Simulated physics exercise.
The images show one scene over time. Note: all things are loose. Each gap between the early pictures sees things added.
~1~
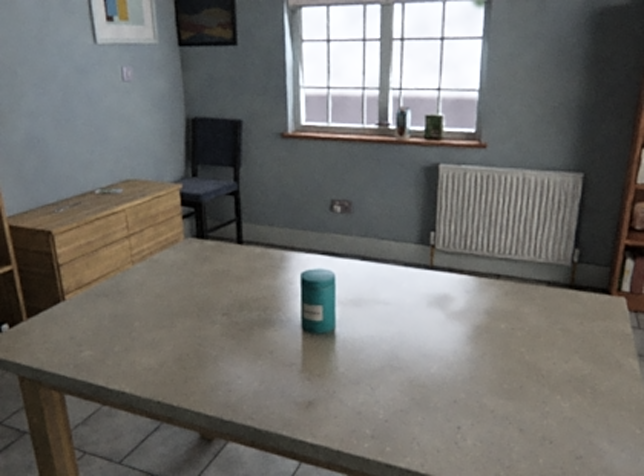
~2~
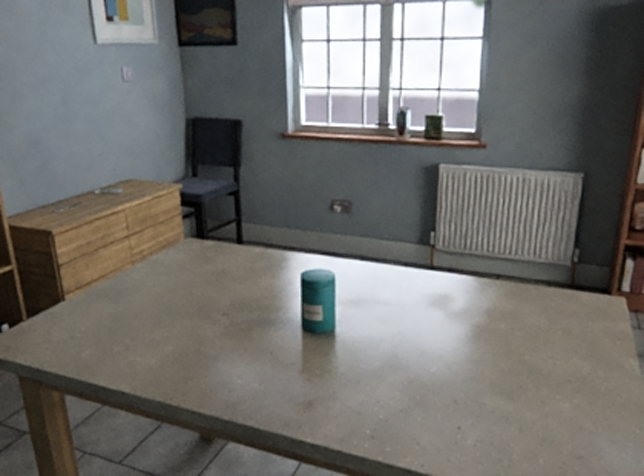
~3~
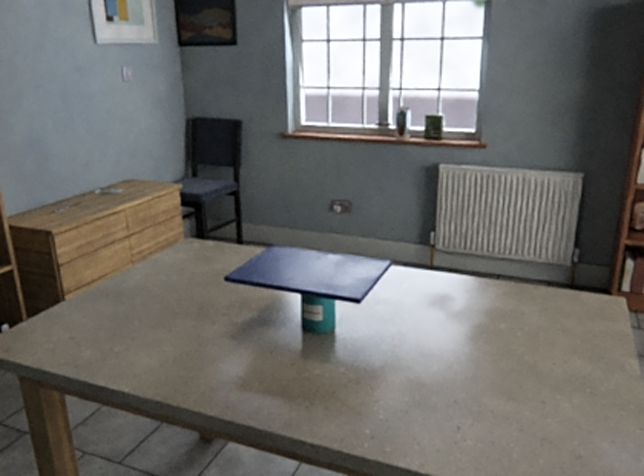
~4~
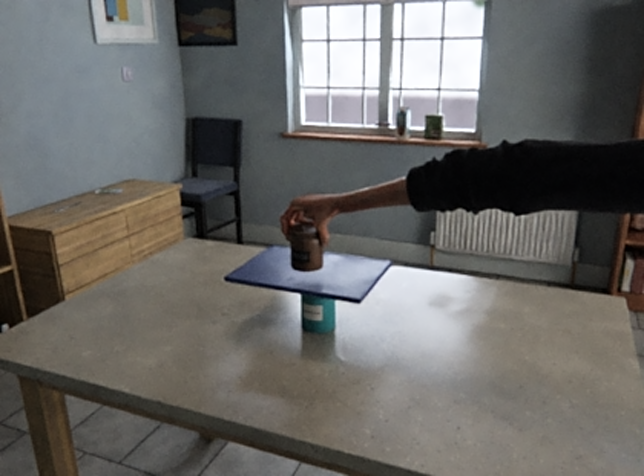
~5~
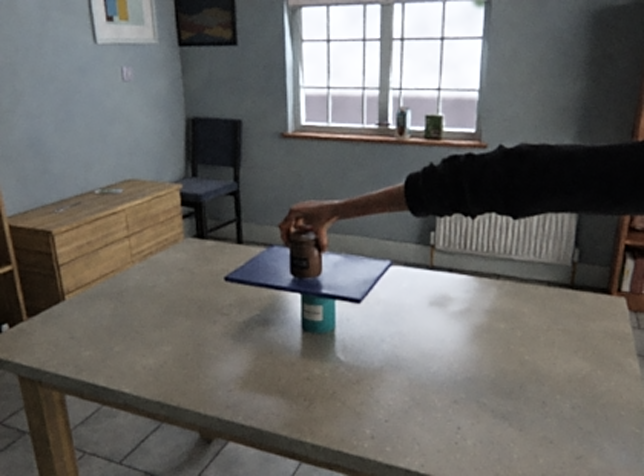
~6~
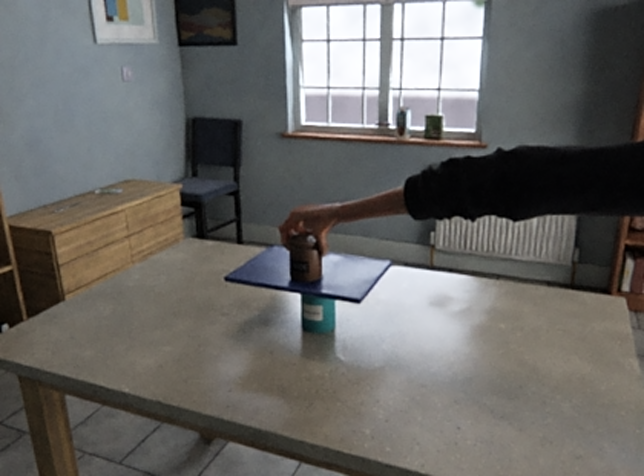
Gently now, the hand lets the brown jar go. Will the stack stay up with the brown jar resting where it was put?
Yes, sure enough, it lasts just fine.
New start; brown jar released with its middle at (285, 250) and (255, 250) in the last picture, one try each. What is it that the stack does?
Trial 1 - collapsed; trial 2 - collapsed.
Then, 0.30 s on from there, no change.
Then, 0.70 s on from there, brown jar resting near (306, 258).
In the end, all 3 unmoved. At the end, from the last picture's camera, brown jar near (306, 258). The stack holds.
